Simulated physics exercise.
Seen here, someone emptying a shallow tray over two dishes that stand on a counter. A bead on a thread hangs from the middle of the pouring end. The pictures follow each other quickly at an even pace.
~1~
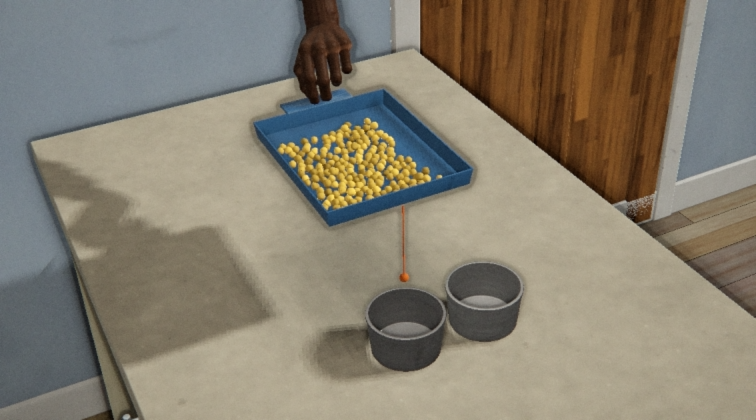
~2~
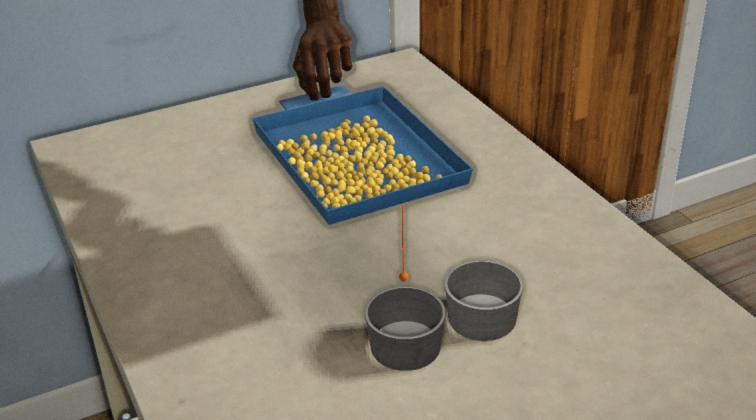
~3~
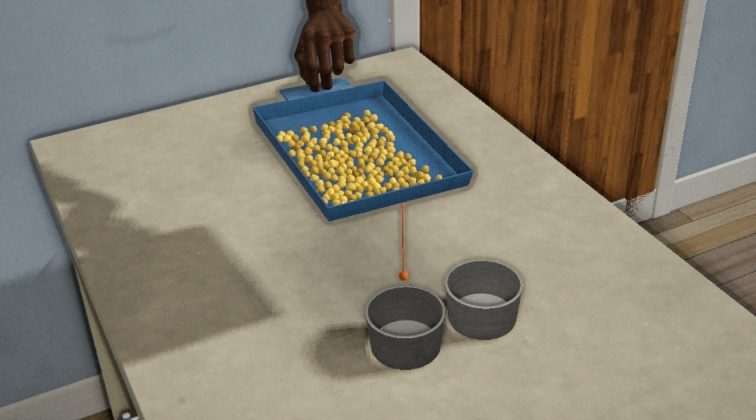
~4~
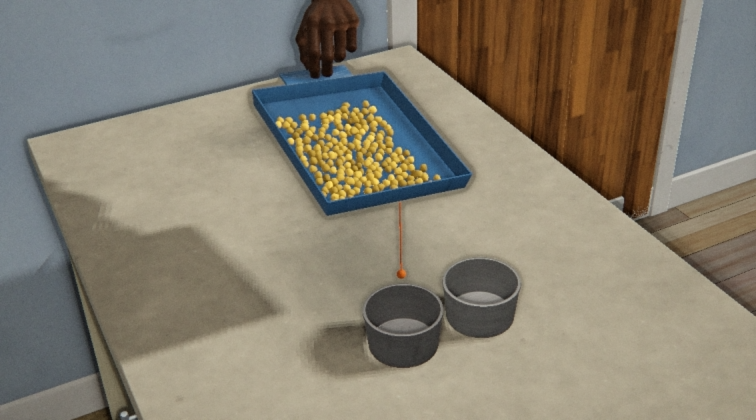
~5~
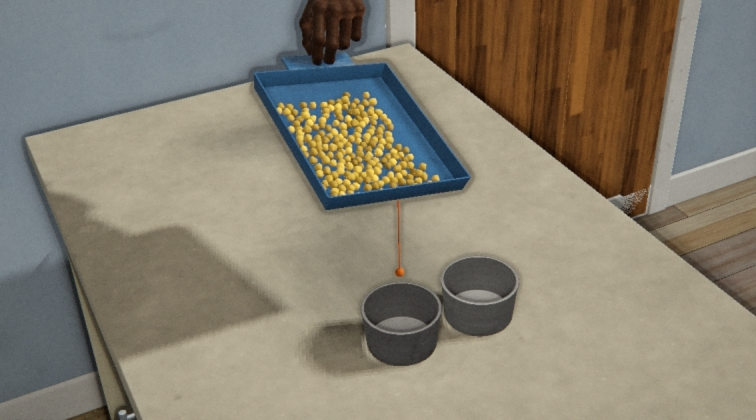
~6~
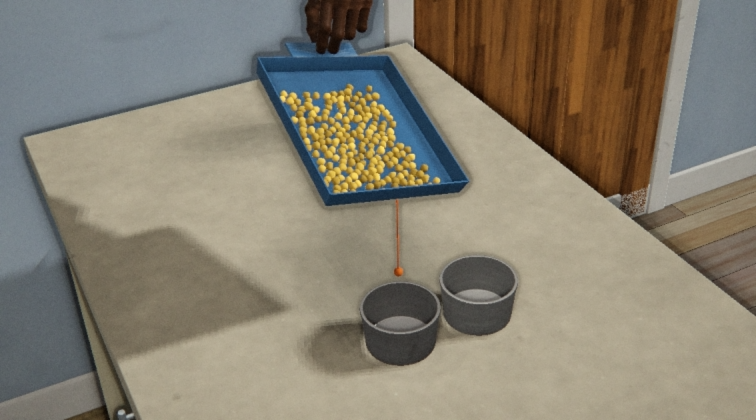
On a pale, stone-like counter against a blue wall, seen from above at an angle, a wooden door stands behind at the right. A dark-skinned hand grips the far end of a blue tray of yellow puffed corn balls, above two dark grey dishes and an orange bead on a thread. The hand raises the tray's far end, the pouring end tilts slightly toward its right corner, and the view drifts very slightly.
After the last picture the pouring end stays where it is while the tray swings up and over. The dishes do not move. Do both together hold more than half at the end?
Caught overall: Less than half.
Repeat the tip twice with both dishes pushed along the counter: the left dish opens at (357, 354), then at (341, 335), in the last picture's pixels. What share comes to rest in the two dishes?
In turn 10 and 20 in a hundred.
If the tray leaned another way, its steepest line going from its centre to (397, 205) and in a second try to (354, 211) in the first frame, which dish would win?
At the first place the left-hand dish, at the second the left dish.
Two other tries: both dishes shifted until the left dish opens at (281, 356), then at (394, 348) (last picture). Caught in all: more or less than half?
The first try: Less than half. The second: Not half.
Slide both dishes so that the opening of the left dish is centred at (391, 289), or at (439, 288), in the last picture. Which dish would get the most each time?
In turn: The dish on the right; the left one.
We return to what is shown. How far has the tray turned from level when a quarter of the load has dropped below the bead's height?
Around 115° of tilt.
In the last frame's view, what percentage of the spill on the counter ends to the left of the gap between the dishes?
Roughly 40 in a hundred.
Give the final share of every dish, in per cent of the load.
For the left dish some 0 %, for the right dish some 30 %.
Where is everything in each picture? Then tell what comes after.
In the first frame, corners of the pouring end (329, 210) and (469, 168), level; middle of the load (361, 168), puffed corn balls; left dish (424, 350); right dish (504, 320); bead on its thread (404, 278).
In the second frame, corners of the pouring end (329, 209) and (469, 168), level; middle of the load (361, 166).
In the third frame, corners of the pouring end (330, 206) and (470, 170), tipped barely, lowest at the right corner; middle of the load (361, 162).
In the fourth frame, corners of the pouring end (329, 200) and (469, 173), tipped a little, lowest at the right corner; middle of the load (359, 156).
In the fifth frame, corners of the pouring end (330, 195) and (467, 176), tipped clearly, lowest at the right corner; middle of the load (359, 149).
In the sixth frame, corners of the pouring end (332, 192) and (466, 179), tipped clearly, lowest at the right corner; middle of the load (362, 145); left dish (419, 344); right dish (498, 314).
Just after the last frame, tray tipped steeply; every one on the tray.
A moment on, tray tipped past a quarter turn; almost all on the tray; just a few in the right dish; just a few outside both; just a few in the air.
Further on, tray tipped past a quarter turn; just a few in the left dish; roughly a quarter in the right dish; roughly two thirds outside both.
When it is over, tray tipped past a quarter turn; just a few in the left dish; roughly a quarter in the right dish; roughly two thirds outside both.
